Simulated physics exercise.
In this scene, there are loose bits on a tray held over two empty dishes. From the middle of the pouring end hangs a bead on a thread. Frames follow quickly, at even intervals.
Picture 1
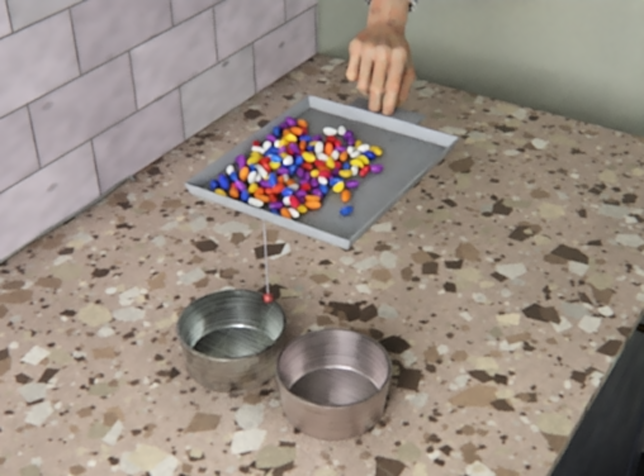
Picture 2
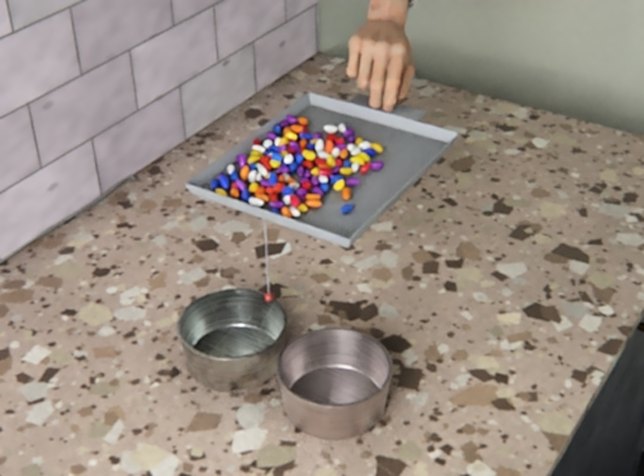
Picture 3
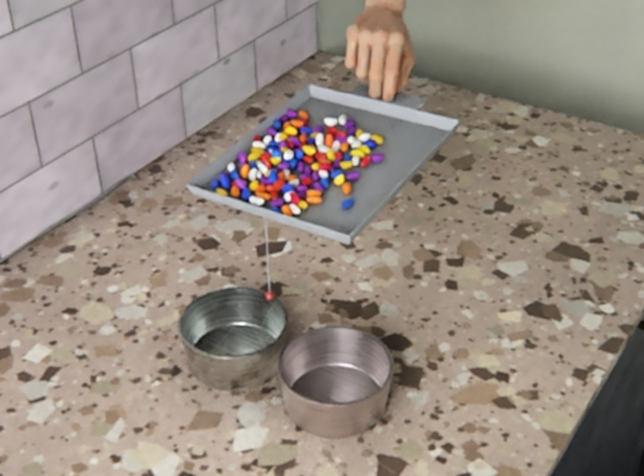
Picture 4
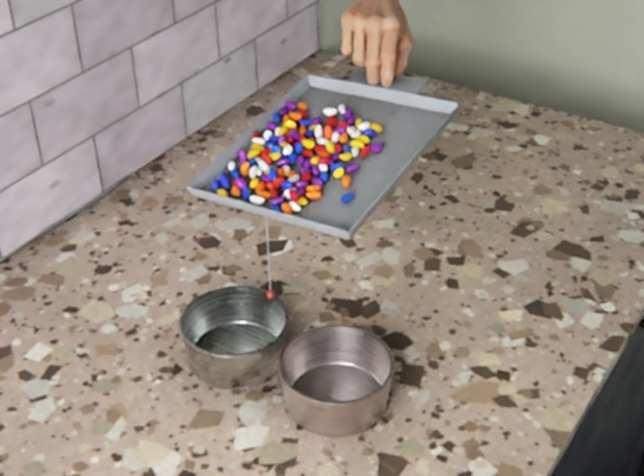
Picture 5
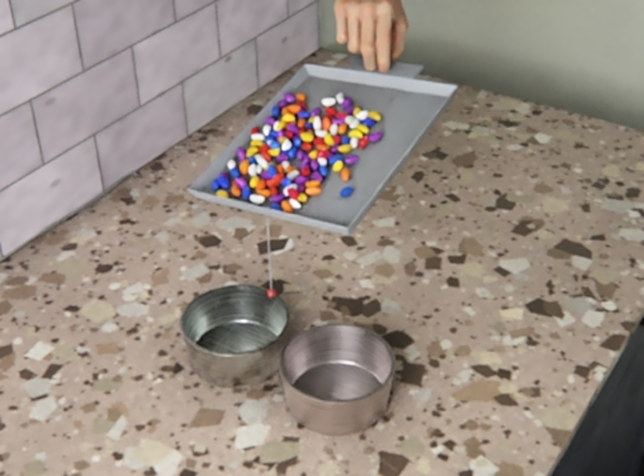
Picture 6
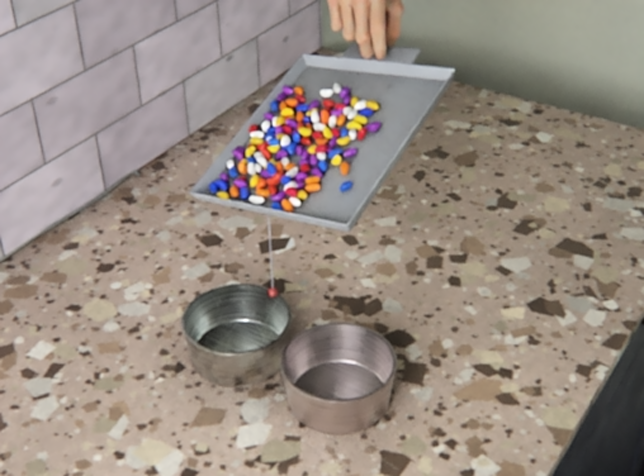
A hand raised the far end of a gray tray of colorful jelly beans, gradually slanting it toward its near left corner, while two empty metal dishes sat below on a speckled counter.
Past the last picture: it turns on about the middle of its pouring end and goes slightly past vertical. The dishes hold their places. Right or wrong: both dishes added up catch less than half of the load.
Right, they catch less than half.
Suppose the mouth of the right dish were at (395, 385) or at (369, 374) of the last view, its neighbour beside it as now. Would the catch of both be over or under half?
First shift, a minority share; second shift, a minority share.
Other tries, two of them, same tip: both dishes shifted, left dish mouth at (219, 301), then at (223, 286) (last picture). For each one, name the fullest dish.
In the first try it's the leftmost dish, and in the second it's the leftmost dish.
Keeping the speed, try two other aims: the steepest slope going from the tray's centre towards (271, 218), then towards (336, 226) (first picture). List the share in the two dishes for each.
About 70 % and about 60 %.
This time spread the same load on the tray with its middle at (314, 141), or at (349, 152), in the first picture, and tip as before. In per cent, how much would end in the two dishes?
It would be roughly 30 per cent for the first and roughly 30 per cent for the second.
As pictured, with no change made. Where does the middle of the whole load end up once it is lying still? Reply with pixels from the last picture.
Somewhere around (188, 325) in the last picture.
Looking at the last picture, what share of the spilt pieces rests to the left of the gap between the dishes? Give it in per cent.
Roughly 100 %.
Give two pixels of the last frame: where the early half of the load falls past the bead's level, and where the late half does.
For the early half I get (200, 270), and for the late half (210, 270).
Just after the last frame, tray tipped steeply; almost all on the tray; just a few outside both; just a few in the air.
A moment on, tray tipped past a quarter turn; just a few on the tray; roughly a quarter in the left dish; roughly two thirds outside both; about a tenth in the air.
Further on, tray tipped past a quarter turn; roughly a quarter in the left dish; roughly two thirds outside both.
When it is over, tray tipped past a quarter turn; not one in the right dish; roughly a quarter in the left dish; roughly two thirds outside both.
